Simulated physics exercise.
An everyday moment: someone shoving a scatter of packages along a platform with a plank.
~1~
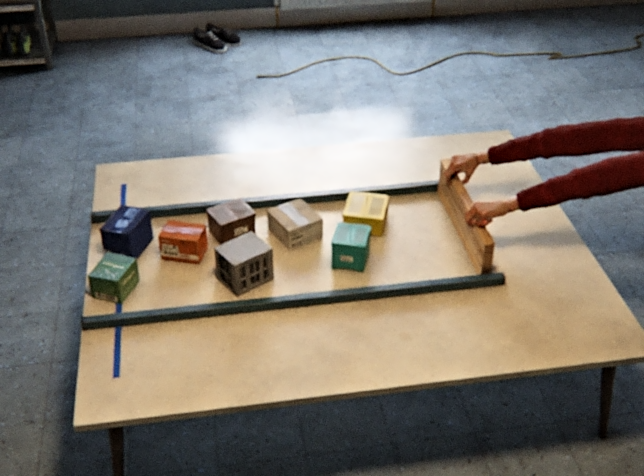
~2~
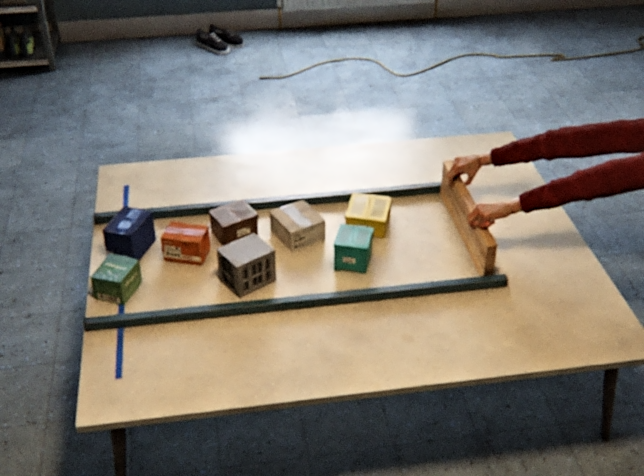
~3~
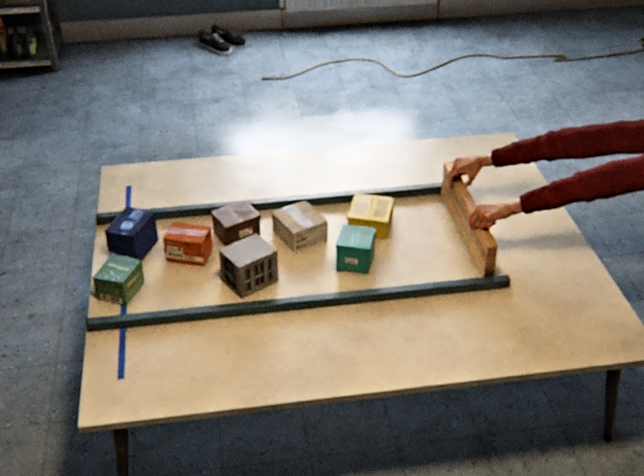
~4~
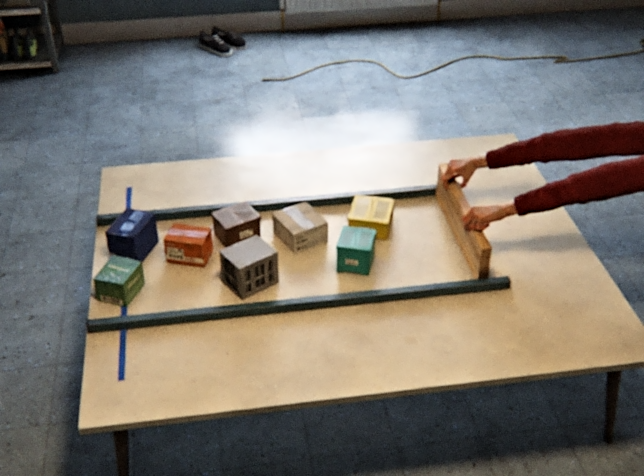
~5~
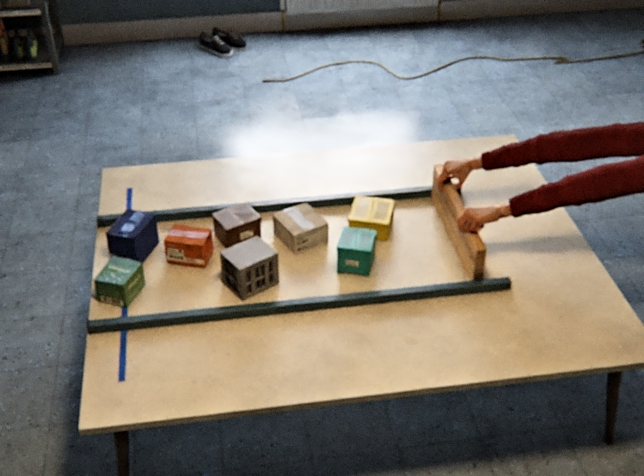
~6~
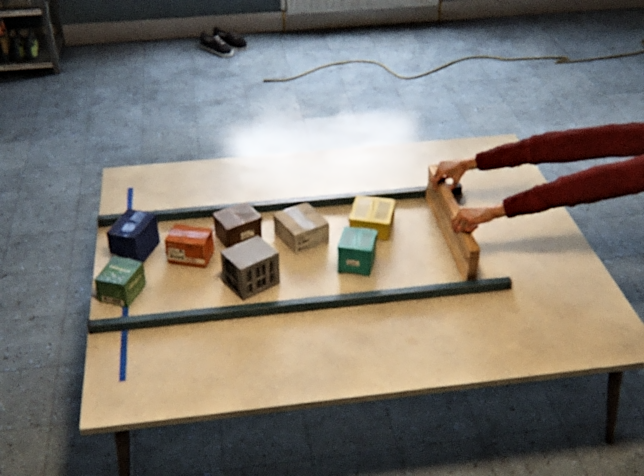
A wooden plank, held by two hands in dark red sleeves, slid slightly left between two rails on a low table, while the eight scattered boxes ahead of it stayed put, still untouched.
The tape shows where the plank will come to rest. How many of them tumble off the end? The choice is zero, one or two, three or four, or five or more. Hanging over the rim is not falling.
Here the number that fall off is five or more.
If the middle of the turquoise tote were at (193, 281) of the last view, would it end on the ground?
It goes over.
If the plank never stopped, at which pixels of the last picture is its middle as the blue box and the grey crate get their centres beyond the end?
About (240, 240), and (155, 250) for the other.
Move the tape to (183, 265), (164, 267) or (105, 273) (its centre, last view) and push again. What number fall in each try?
In that order 4, 4 and 8.
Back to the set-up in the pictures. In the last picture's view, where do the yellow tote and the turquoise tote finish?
The yellow tote stops around (105, 247); the turquoise tote around (106, 280).
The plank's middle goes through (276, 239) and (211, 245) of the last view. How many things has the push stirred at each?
7 and 8.
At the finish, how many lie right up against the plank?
In contact: 2.
Soon after, none off yet; green box at rest near (121, 282); blue box at rest near (134, 238); orange parcel at rest near (190, 246).
After that, none off yet; green box at rest near (121, 282); blue box displaced a little near (124, 240); orange parcel displaced about its own width near (165, 251).
And then, one off so far; green box displaced about its own width near (93, 288); blue box off the edge near (82, 336); orange parcel displaced well along near (87, 264).
In the end, the number that fall off is five or more; gone, white parcel, grey crate, brown tote, orange parcel, blue box and green box.
